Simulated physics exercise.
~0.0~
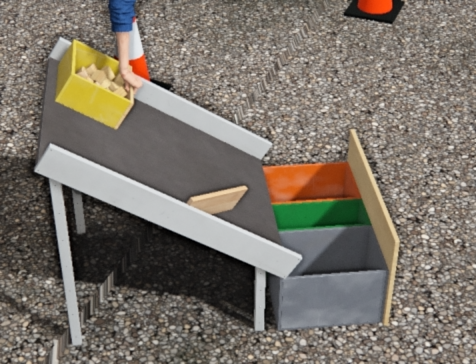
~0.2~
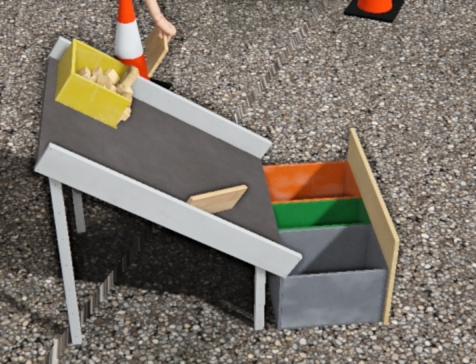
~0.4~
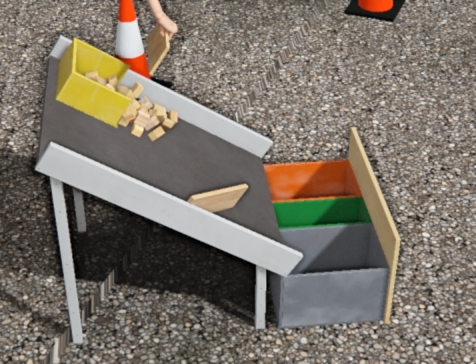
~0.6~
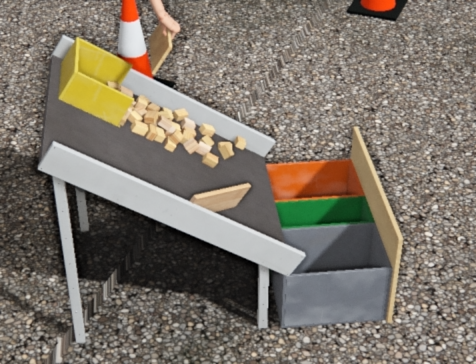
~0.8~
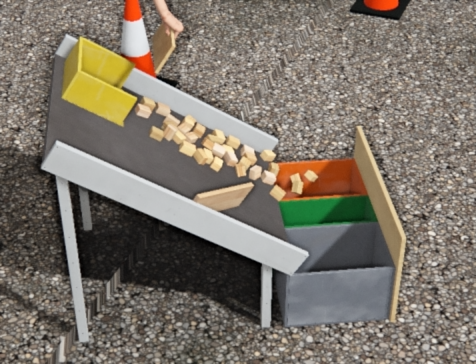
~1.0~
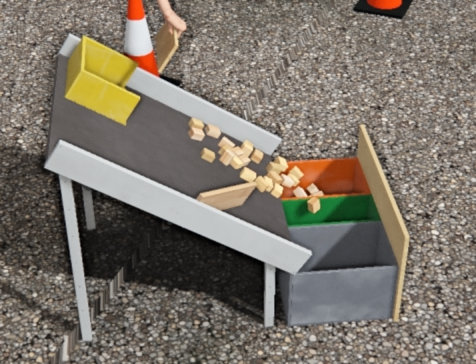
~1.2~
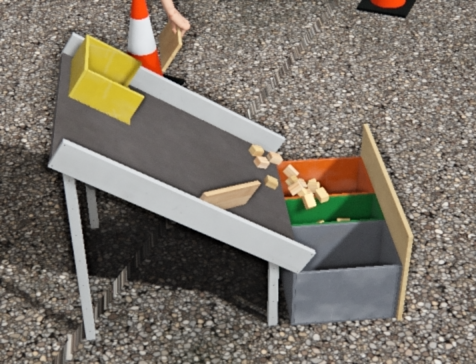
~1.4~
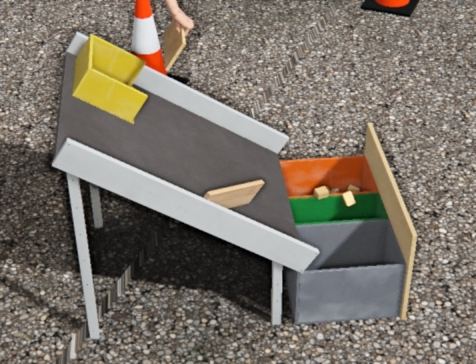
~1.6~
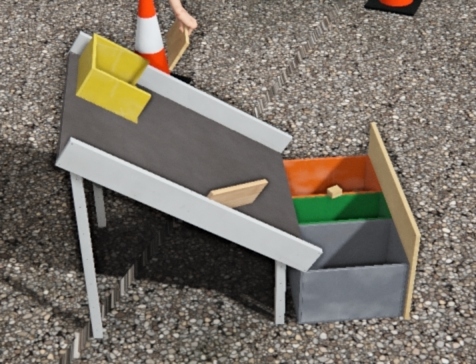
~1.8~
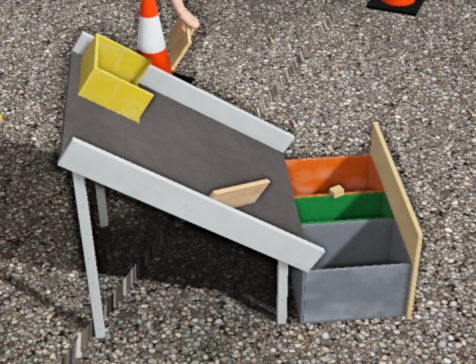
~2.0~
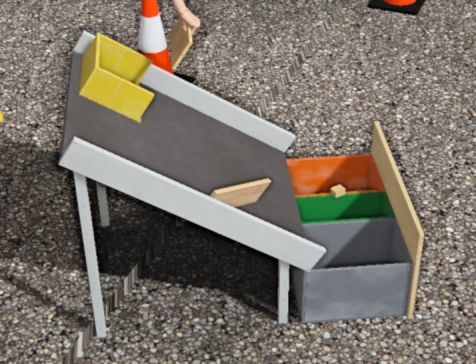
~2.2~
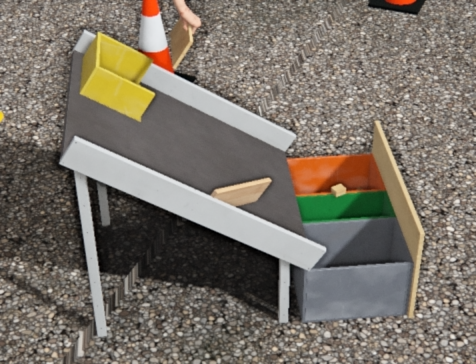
Wooden blocks slide from a yellow pen down a ramp, mostly into the orange bin.
